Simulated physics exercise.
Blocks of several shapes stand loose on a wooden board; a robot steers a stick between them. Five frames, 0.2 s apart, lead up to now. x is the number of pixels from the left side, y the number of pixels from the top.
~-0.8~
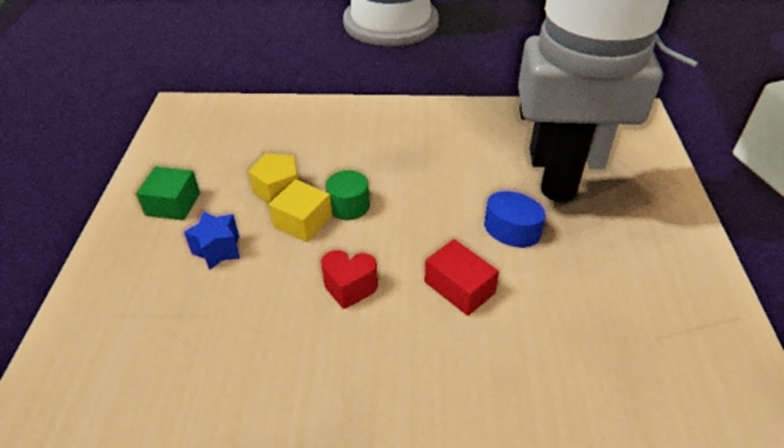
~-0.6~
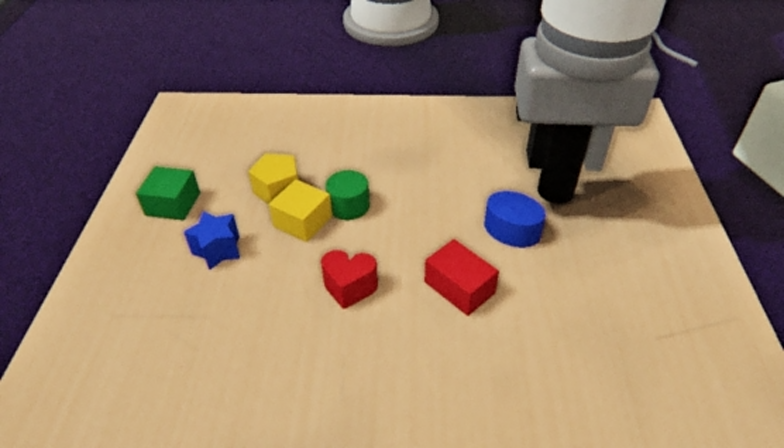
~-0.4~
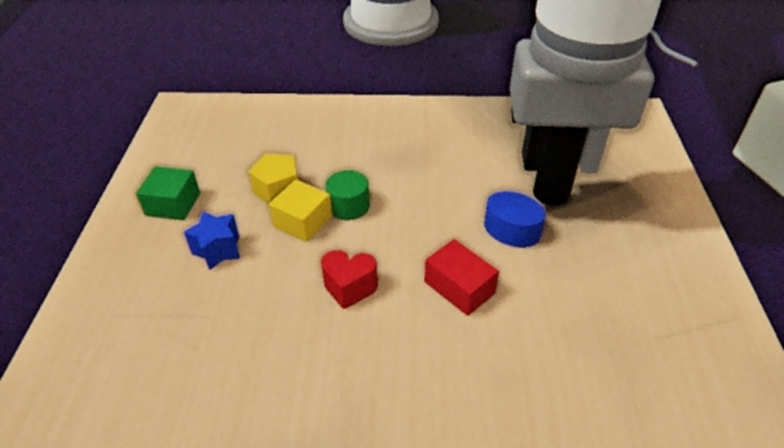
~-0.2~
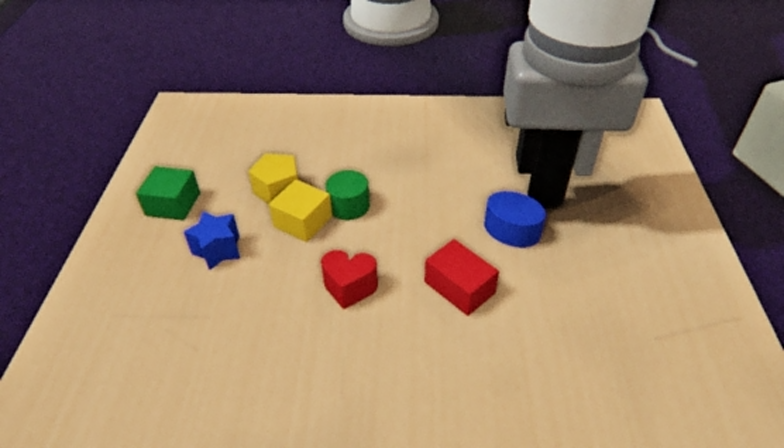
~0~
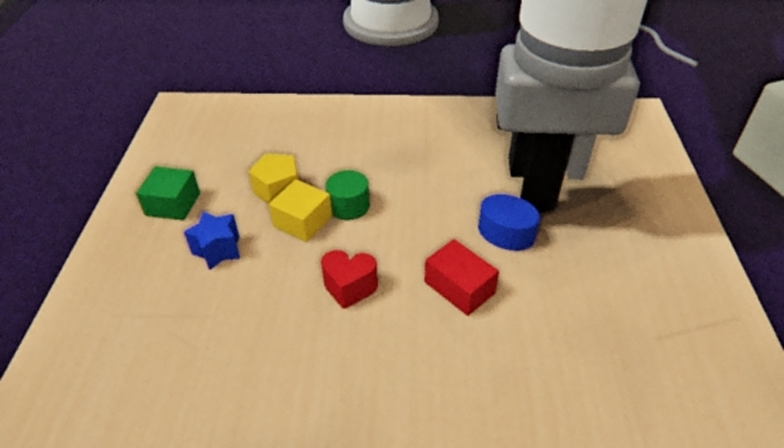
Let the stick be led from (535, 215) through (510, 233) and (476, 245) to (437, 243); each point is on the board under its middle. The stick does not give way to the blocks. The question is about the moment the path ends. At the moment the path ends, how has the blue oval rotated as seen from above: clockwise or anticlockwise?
Looking from above, the answer is counterclockwise.
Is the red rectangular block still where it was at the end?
Final answer: No.
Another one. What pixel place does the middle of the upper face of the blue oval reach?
My estimate: (413, 248).
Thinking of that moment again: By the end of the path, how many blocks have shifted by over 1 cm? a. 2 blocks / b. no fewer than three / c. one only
My pick is a.
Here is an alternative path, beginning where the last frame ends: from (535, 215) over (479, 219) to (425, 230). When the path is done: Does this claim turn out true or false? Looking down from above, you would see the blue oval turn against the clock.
Verdict: True.
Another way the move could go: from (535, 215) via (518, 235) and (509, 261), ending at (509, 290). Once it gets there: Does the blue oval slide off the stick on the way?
Yes.
On the path given first. One third of the way, stick at (512, 218); blue oval at (480, 227).
Two thirds of the way, stick at (477, 230); red rectangular block at (446, 277), turned 45° anticlockwise; blue oval at (442, 239).
At the end, stick at (438, 228); red heart-shaped block unmoved; red rectangular block at (443, 280), turned 55° anticlockwise; blue oval at (413, 248), turned 30° anticlockwise.
